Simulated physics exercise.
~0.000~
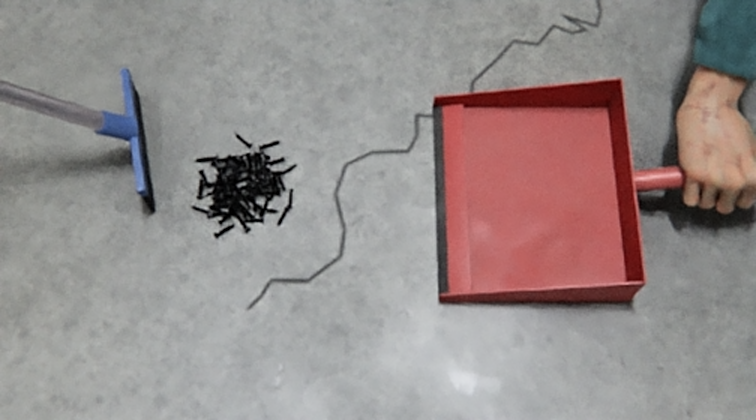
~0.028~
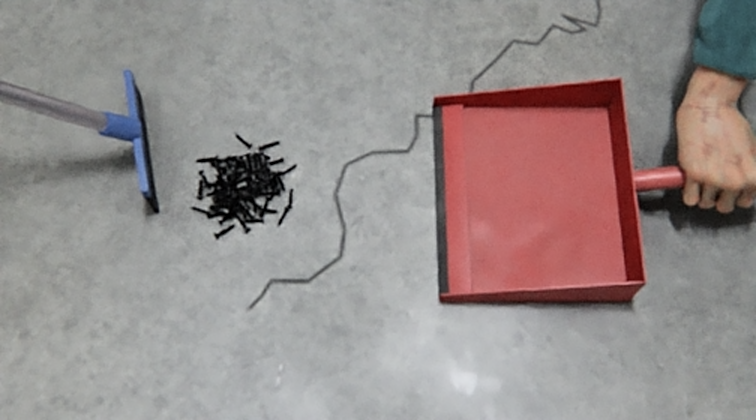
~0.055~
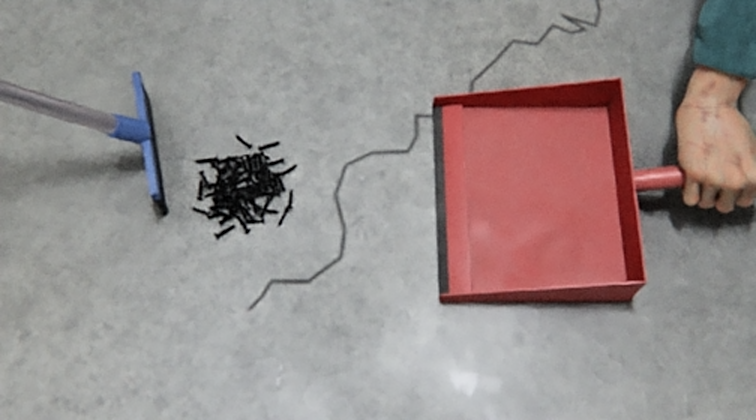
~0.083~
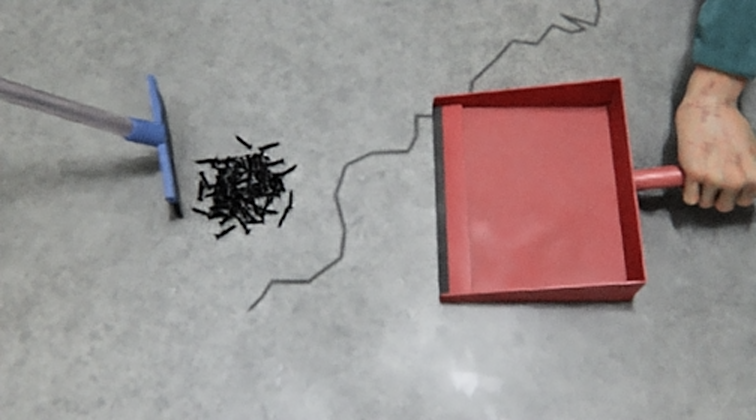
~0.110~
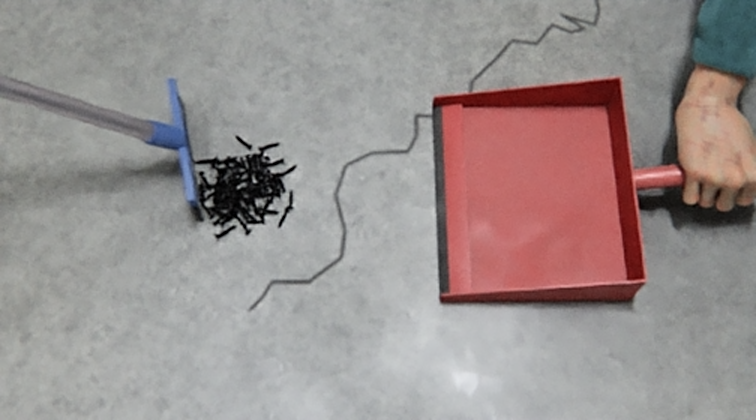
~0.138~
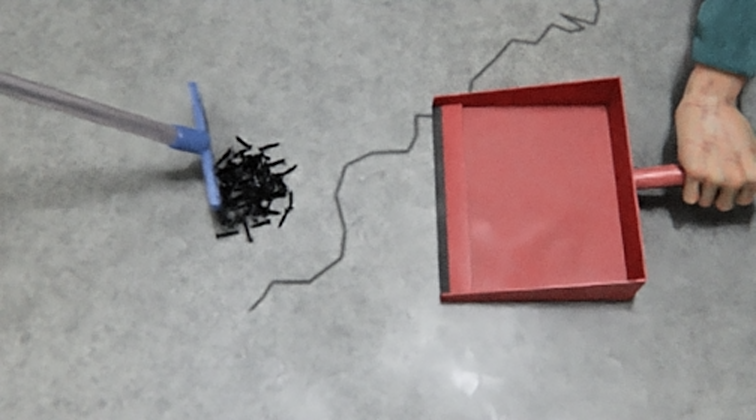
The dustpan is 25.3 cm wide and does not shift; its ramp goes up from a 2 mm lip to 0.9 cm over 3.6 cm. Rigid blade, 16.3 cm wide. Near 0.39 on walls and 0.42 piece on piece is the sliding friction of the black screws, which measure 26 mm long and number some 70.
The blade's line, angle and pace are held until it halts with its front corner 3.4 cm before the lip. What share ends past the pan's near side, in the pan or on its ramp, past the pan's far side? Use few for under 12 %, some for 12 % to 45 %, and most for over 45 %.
Near side: Few, pan: Some, far side: Few.
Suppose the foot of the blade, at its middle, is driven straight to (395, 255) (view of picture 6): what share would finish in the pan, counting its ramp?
About 15 per cent.
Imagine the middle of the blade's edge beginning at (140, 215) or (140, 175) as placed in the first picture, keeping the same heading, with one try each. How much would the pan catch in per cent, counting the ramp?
I'd put it near 10 per cent for the first and near 30 per cent for the second.
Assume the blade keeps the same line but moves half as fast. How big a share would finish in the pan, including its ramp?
I'd put it at roughly 0 per cent.
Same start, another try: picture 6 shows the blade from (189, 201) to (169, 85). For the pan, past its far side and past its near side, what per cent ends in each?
Pan 5 % / far 0 % / near 0 %.
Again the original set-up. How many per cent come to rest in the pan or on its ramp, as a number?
I'd put it near 40 percent.
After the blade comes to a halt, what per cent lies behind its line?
5 %.
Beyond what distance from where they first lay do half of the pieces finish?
24 cm or so.
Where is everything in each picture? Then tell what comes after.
Blade from (143, 191) to (127, 76), moved 0.0 cm, 0 of the pieces shifted so far; middle of the pieces at (239, 188); pan at (544, 200), in the first picture.
Blade from (146, 193) to (129, 77), moved 0.4 cm, 0 of the pieces shifted so far; middle of the pieces at (239, 188), in the second picture.
Blade from (156, 195) to (138, 79), moved 1.5 cm, 0 of the pieces shifted so far; middle of the pieces at (239, 189), in the third picture.
Blade from (172, 198) to (153, 82), moved 3.3 cm, 0 of the pieces shifted so far; middle of the pieces at (239, 189), in the fourth picture.
Blade from (193, 201) to (173, 86), moved 5.8 cm, 2 of the pieces shifted so far; middle of the pieces at (245, 191), in the fifth picture.
Blade from (216, 205) to (194, 89), moved 8.5 cm, 48 of the pieces shifted so far; middle of the pieces at (252, 187); pan at (544, 199). The blade's pace is about 0.96 m/s, heading 10 degrees towards the viewer's side, in the sixth picture.
After 0.26 s, middle of the blade 16 cm from the lip; 0 % over the lip, far side 0 %, near side 0 %.
After 0.35 s, middle of the blade 7 cm from the lip; 0 % over the lip, far side 0 %, near side 0 %.
After 0.57 s, middle of the blade 5 cm from the lip; 40 % over the lip, far side 0 %, near side 0 %.
In the end, at 1.4 s, near side 0 %, pan 40 %, far side 5 %, in front of the lip or behind the blade 60 %.
